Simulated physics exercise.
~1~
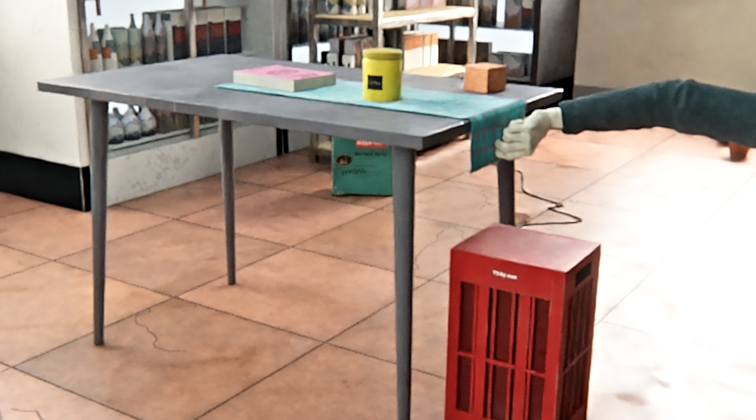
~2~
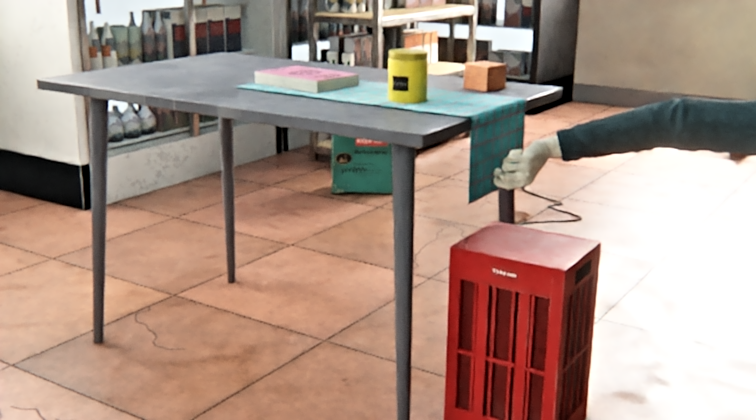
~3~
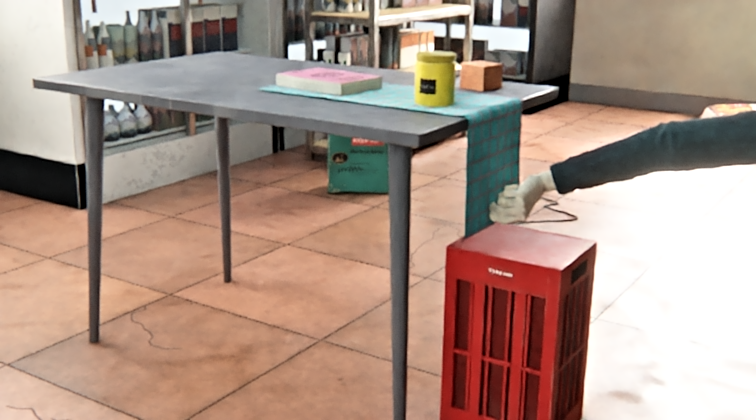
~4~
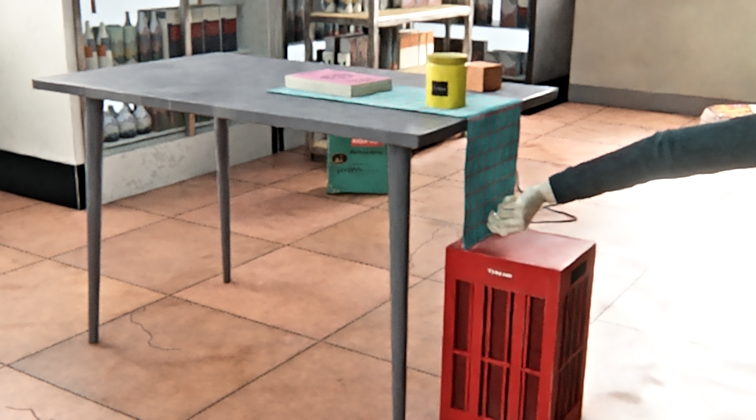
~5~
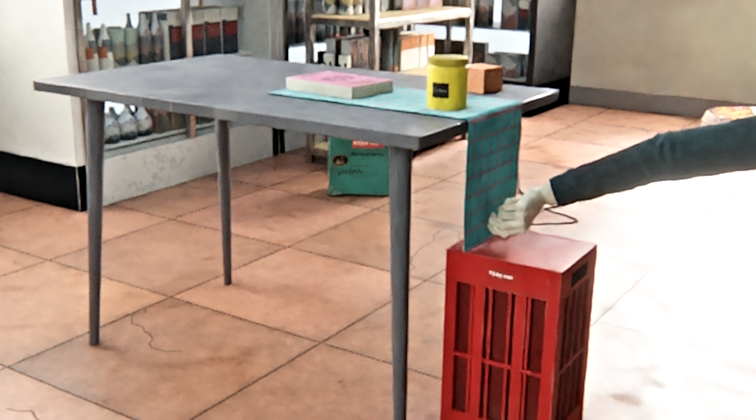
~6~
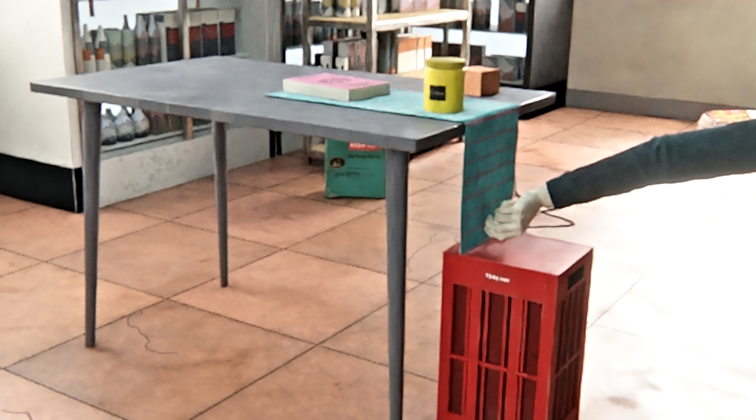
Shop interior, gloved hand pulling a turquoise cloth down to a red crate, yellow jar and pink book sliding along, orange block staying put.
